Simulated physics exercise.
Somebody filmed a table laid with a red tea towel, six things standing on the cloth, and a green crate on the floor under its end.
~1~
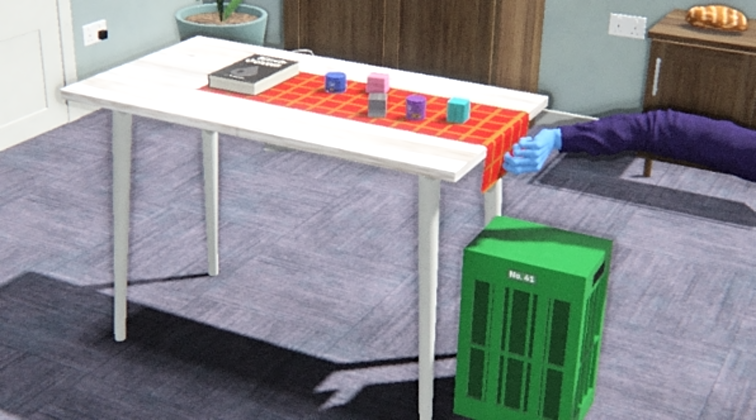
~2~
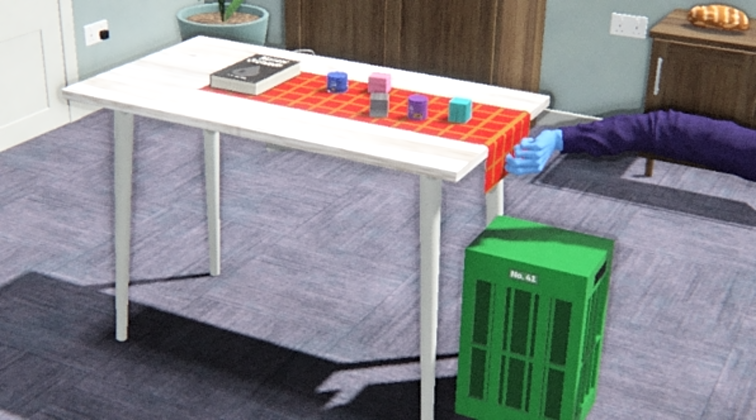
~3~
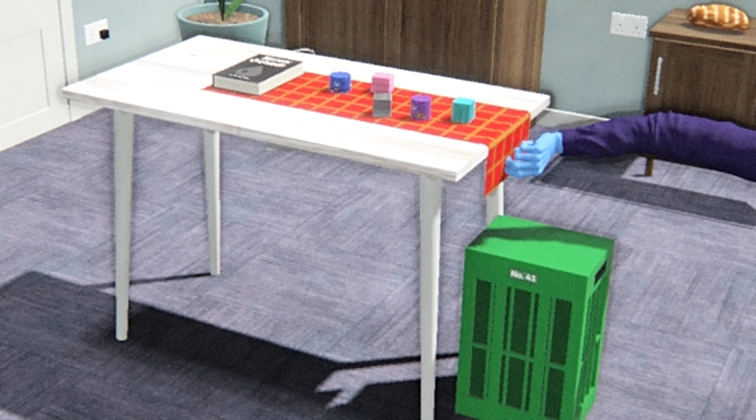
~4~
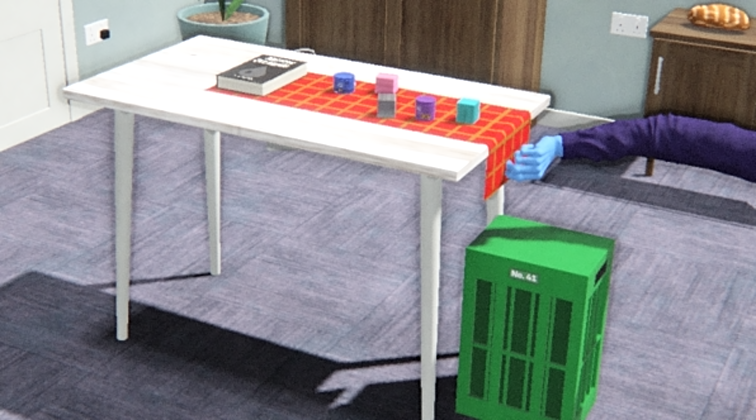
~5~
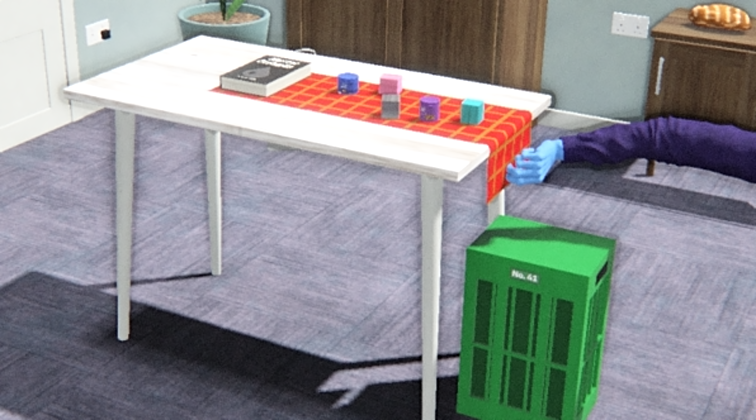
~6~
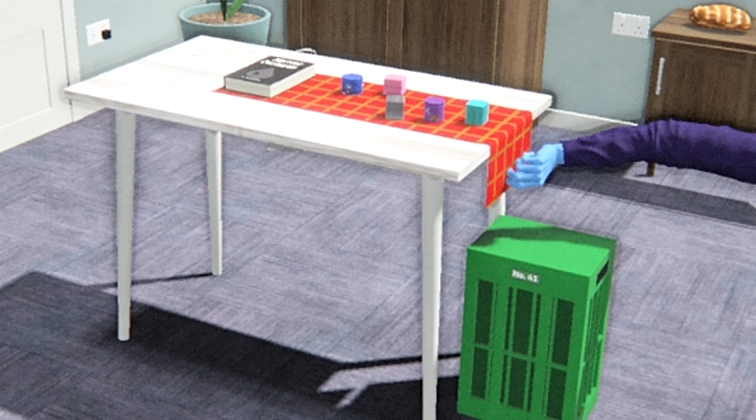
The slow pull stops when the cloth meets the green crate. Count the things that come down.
The count of fallen things is one.
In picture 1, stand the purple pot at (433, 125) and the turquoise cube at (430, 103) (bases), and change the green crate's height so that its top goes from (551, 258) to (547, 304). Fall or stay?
The purple pot drops off, the turquoise cube drops off.
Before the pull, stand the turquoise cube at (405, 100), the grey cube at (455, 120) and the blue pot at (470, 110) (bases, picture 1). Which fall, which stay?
The turquoise cube stays on; the grey cube tumbles off; the blue pot tumbles off.
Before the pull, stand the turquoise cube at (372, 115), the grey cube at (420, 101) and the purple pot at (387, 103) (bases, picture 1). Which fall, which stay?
The turquoise cube holds on; the grey cube does not fall; the purple pot survives.
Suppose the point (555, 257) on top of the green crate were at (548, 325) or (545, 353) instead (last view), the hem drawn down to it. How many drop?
In that case 3 and 4.
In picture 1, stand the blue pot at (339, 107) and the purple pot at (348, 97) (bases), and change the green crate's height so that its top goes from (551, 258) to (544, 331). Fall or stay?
The blue pot does not fall; the purple pot holds on.
Soon after, hem near (508, 201); all still up.
After that, hem near (507, 222); turquoise cube gone.
And then, hem on the crate; turquoise cube gone.
In the end, hem on the crate; turquoise cube gone. It carries off one.
